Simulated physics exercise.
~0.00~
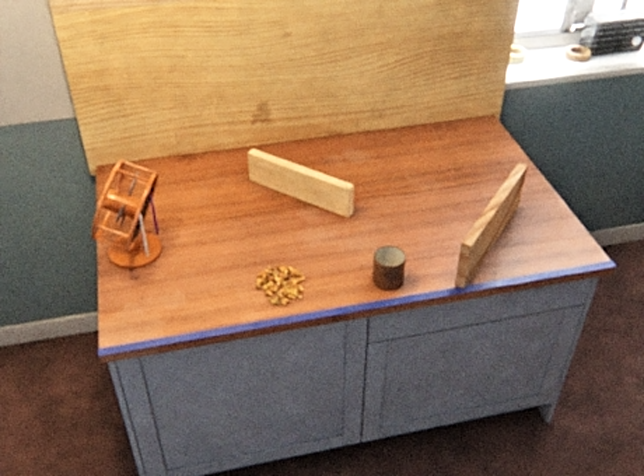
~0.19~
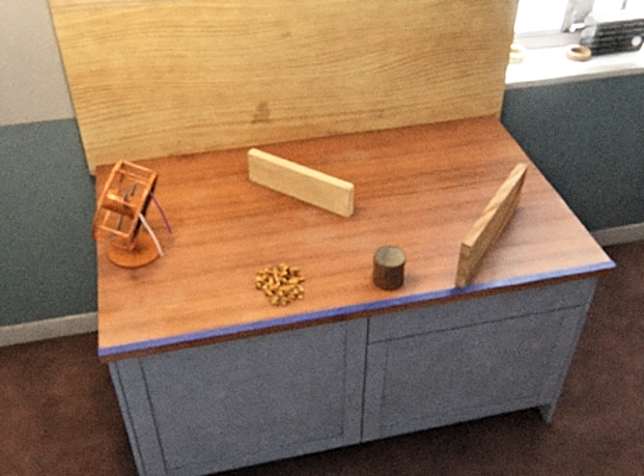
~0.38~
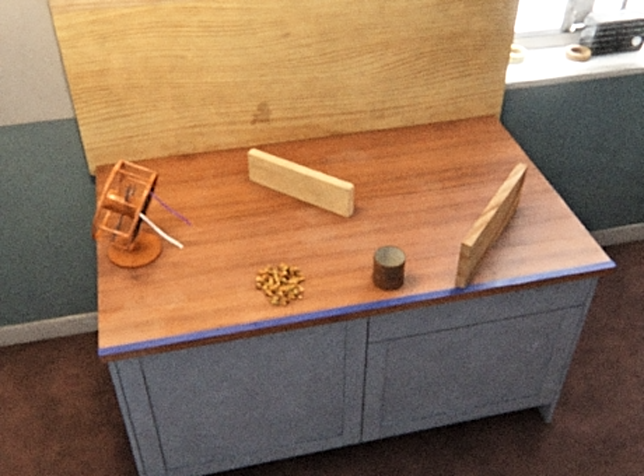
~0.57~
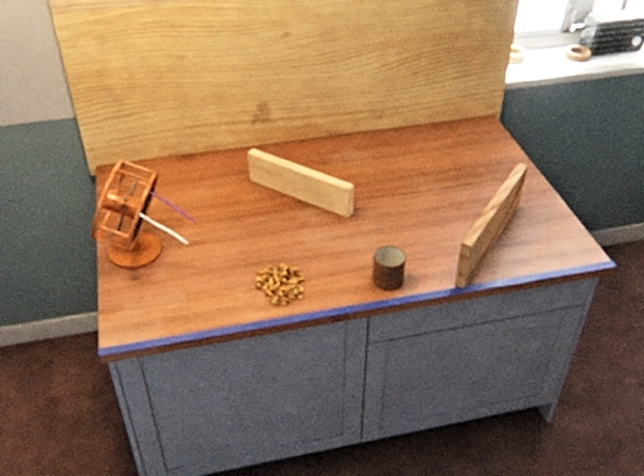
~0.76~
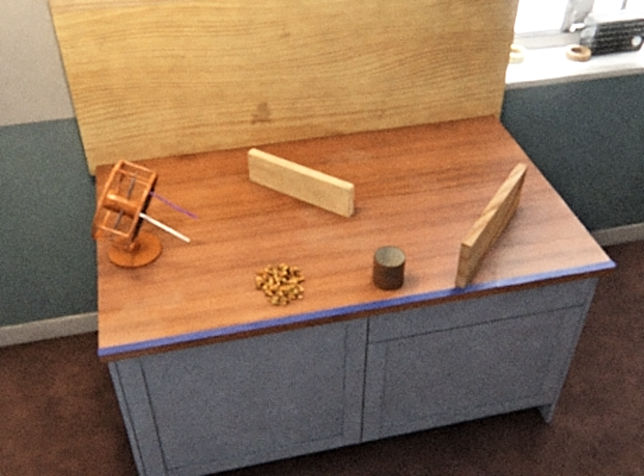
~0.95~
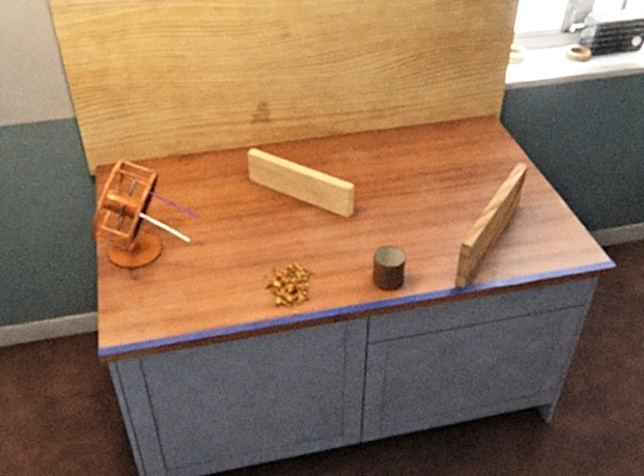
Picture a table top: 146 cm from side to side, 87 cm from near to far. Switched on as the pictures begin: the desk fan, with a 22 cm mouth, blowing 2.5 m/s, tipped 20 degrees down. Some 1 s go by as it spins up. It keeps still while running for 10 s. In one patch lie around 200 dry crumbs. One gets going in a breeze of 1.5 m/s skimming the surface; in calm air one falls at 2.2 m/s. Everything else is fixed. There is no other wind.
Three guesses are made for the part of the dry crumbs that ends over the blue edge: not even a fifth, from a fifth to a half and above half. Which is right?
Of the dry crumbs, above half end over the blue edge.
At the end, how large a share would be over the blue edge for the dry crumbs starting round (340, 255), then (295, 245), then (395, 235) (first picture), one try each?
0 %, 1 %, 0 %.
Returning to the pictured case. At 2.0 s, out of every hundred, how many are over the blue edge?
Roughly 90 per cent.
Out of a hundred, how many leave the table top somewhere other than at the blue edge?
The share is about 0 %.
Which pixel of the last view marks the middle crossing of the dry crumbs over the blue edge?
About (356, 312).
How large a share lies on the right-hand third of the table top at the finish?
Roughly 0 in a hundred.
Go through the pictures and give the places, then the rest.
In the first frame, the middle of the dry crumbs is near (284, 284), none has stirred yet and the mouth of the desk fan is at (126, 205).
In the second frame, the middle of the dry crumbs is near (284, 281), none has stirred yet and the blue edge is centred on (374, 309).
In the third frame, the middle of the dry crumbs is near (284, 281), none has stirred yet, the top of a mug is at (390, 256) and the top of a board is at (299, 168).
In the fourth frame, the middle of the dry crumbs is near (284, 281) and none has stirred yet.
In the fifth frame, the middle of the dry crumbs is near (284, 281) and none has stirred yet.
In the sixth frame, the middle of the dry crumbs is near (289, 287), the farthest in sight from the desk fan is at (307, 298) and about 50 % have left their places.
After 2.0 s, 94 % are over the blue edge; 95 % have settled or left.
After 3.2 s, 95 % are over the blue edge; 98 % have settled or left.
After 5.5 s, 96 % are over the blue edge; 98 % have settled or left.
After 10.0 s, at the end, 96 % are over the blue edge.
